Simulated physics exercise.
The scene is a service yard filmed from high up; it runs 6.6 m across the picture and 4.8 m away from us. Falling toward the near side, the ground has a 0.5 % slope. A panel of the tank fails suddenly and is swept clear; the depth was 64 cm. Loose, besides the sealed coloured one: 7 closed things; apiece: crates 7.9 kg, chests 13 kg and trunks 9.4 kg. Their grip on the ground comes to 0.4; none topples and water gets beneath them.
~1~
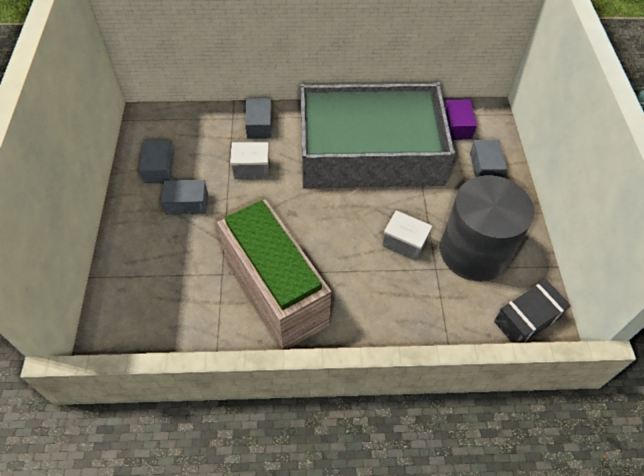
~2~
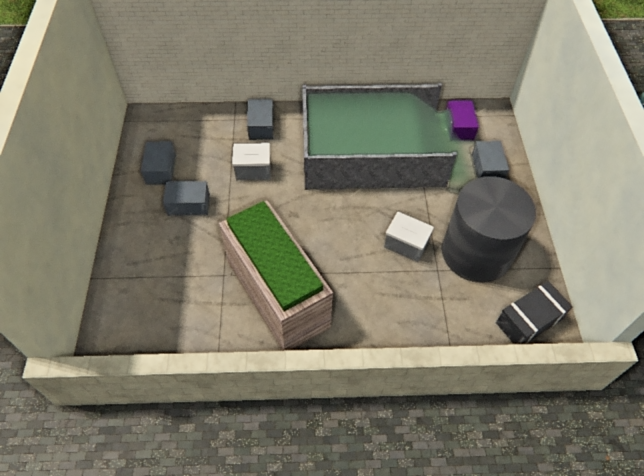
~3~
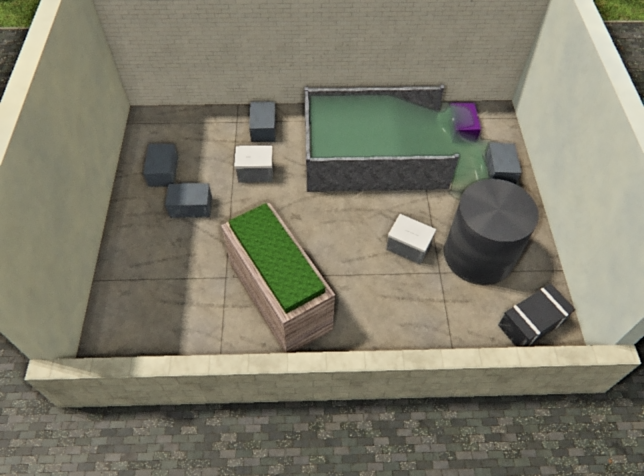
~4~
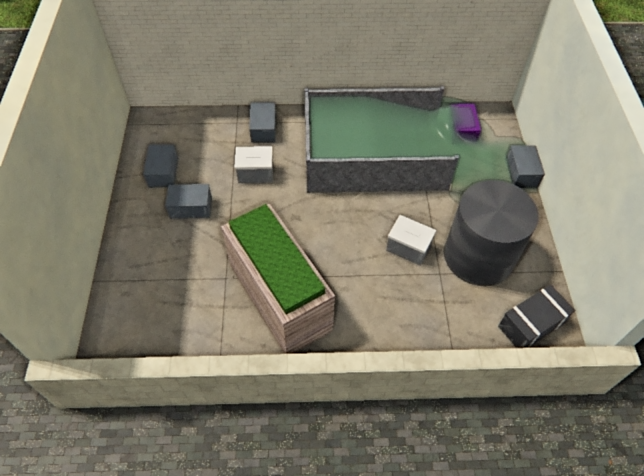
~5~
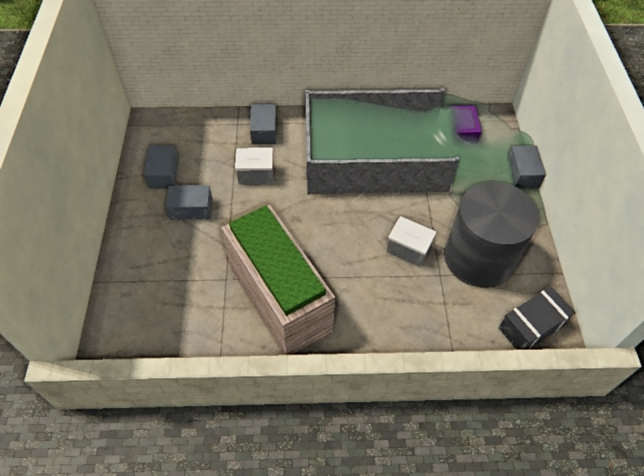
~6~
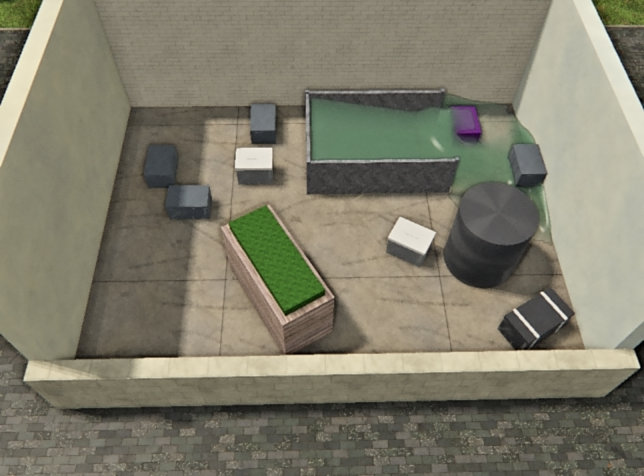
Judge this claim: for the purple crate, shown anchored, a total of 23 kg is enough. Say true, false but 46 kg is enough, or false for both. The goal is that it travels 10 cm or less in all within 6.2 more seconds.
Neither mass passes.
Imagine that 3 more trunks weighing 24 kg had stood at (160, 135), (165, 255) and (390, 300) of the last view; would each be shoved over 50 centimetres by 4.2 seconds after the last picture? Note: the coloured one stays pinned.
In order: Not as far, then not as far, then farther.
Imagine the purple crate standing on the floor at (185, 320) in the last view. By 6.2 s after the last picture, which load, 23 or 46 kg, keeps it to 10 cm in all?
Short version: The lighter already works.
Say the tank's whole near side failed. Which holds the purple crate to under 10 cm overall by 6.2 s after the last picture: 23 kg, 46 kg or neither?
Result: Greater mass required.
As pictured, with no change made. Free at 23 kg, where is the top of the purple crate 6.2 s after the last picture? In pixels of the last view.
It should be close to (185, 115) in the last view.
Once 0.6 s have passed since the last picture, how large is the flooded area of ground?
I'd put it close to 8.0 m2.
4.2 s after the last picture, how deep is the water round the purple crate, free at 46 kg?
Close to 8 cm deep.
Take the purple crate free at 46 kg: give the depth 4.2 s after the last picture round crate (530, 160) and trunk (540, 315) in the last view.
Around 10 cm and 9 cm.
Then, 0.6 s after the last picture the purple crate would be 71 cm from its start with 23 kg and 83 cm from its start with 46 kg; 45 cm of water round it then.
Then, 2.3 s after the last picture the purple crate would be 158 cm from its start with 23 kg and 33 cm from its start with 46 kg; 23 cm of water round it then.
Then, 4.2 s after the last picture the purple crate would be 449 cm from its start with 23 kg and 40 cm from its start with 46 kg; 8 cm of water round it then.
Then, 6.2 s after the last picture the purple crate would be 457 cm from its start with 23 kg and 40 cm from its start with 46 kg; 8 cm of water round it then.
